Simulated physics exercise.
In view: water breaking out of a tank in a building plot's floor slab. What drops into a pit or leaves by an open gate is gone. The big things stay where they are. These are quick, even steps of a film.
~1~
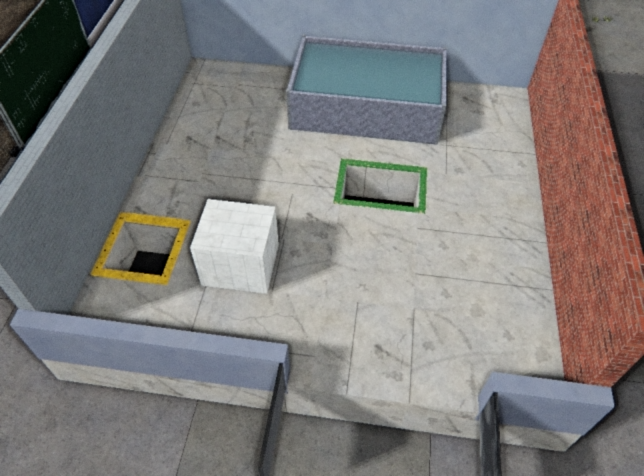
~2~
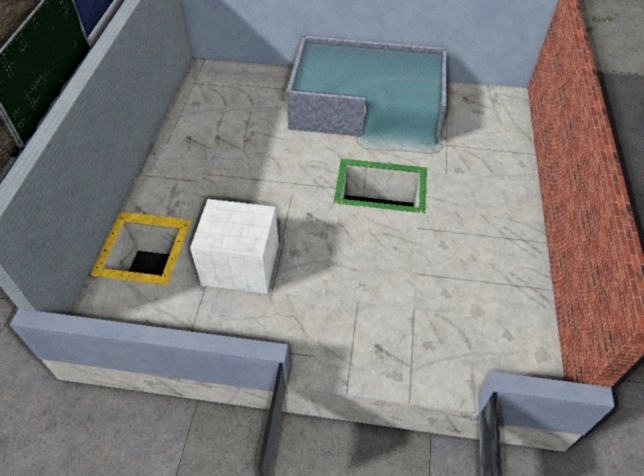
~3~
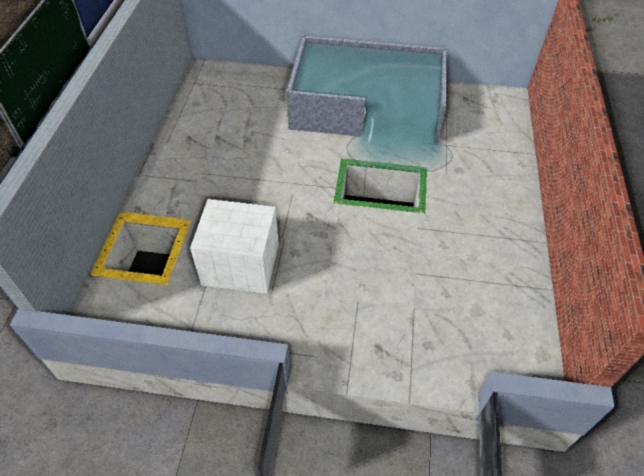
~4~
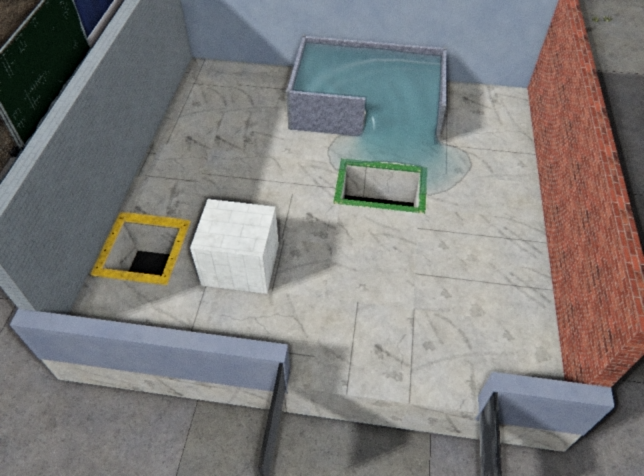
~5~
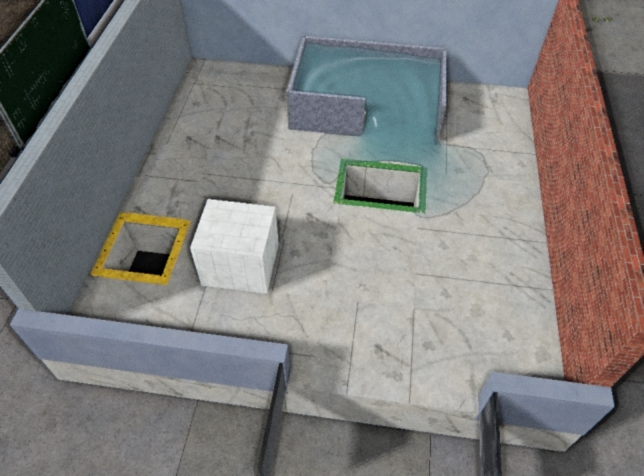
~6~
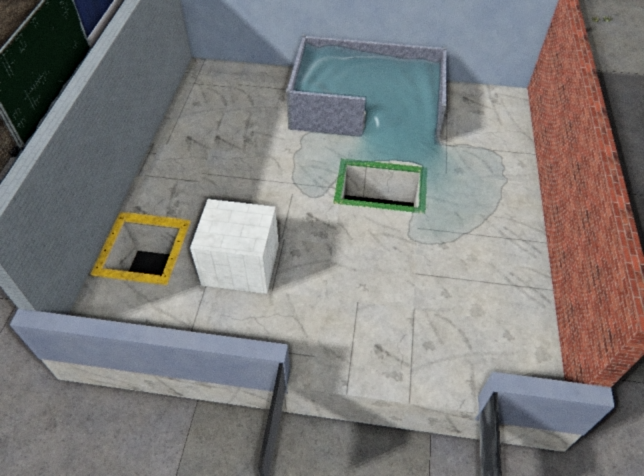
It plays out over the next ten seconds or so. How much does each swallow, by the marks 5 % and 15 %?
In the end: The gate takes from 5 to 15 %; the green pit takes over 15 %; the yellow pit takes under 5 %.
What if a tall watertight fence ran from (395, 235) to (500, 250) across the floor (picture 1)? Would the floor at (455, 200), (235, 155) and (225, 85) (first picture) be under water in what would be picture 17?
In that order: Under water, clear, dry.
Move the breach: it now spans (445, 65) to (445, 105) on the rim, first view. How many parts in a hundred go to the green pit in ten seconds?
Parts in a hundred: Green 0.
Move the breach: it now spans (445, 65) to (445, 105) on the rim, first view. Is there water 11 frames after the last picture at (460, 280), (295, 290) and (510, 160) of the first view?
In turn: Covered, clear, covered.
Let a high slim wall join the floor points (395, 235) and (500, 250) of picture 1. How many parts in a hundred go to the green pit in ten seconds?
Parts in a hundred: Green 65.
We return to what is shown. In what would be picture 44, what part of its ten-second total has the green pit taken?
I make it 85 per cent.
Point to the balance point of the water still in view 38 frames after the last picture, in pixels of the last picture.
Roughly at (396, 184).
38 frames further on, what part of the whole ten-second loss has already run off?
I make it 85 per cent.
A moment on, water covers 20 % of the floor; the gate 0 %, the green pit 18 %, the yellow pit 0 %.
Next, water covers 25 % of the floor; the gate 0 %, the green pit 29 %, the yellow pit 0 %.
Then, water covers 30 % of the floor; the gate 1 %, the green pit 41 %, the yellow pit 0 %.
Later, water covers 45 % of the floor; the gate 5 %, the green pit 51 %, the yellow pit 0 %.
In the end, water covers 60 % of the floor; the gate 9 %, the green pit 59 %, the yellow pit 0 %.
